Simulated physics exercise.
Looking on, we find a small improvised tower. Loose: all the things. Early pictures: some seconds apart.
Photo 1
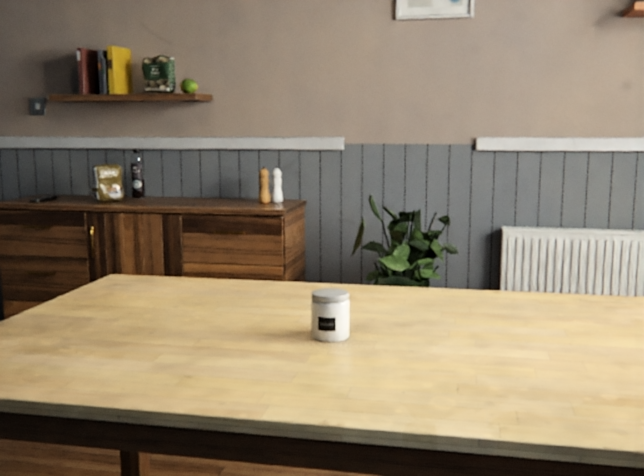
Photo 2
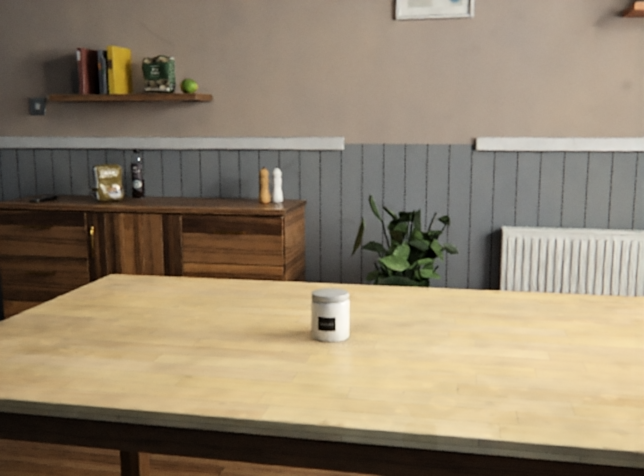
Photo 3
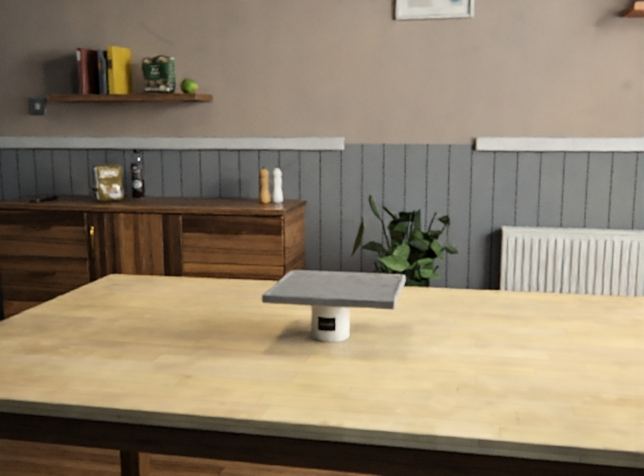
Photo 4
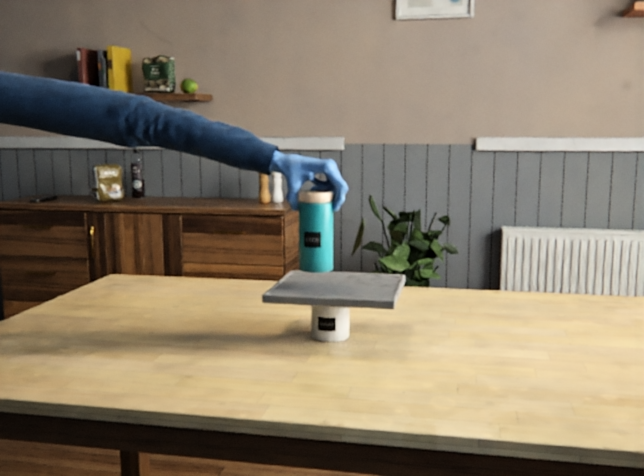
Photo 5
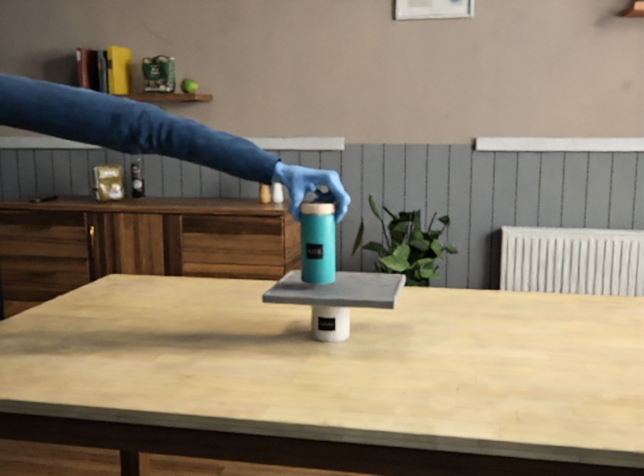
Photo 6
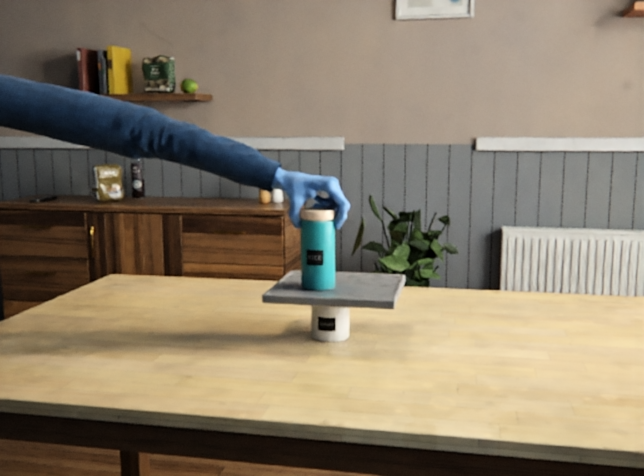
In a room with grey panelling, a wooden sideboard, a shelf, a leafy plant and a white radiator, a still camera looks slightly down on a pale wooden table. A small white jar with a grey lid and black label sits near the middle, and a flat grey slab appears on top of it. A blue-gloved hand on a blue-sleeved arm reaches in from the left, lowers a turquoise jar onto the slab and keeps holding it.
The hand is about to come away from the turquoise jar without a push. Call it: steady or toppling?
Steady.
Then, 0.50 s later than the last frame, all is still.
Then, 1.30 s later than the last frame, turquoise jar resting near (317, 249).
When it is over, all 3 as before. End places, in pixels of the last picture, turquoise jar near (317, 249). The stack keeps its balance.
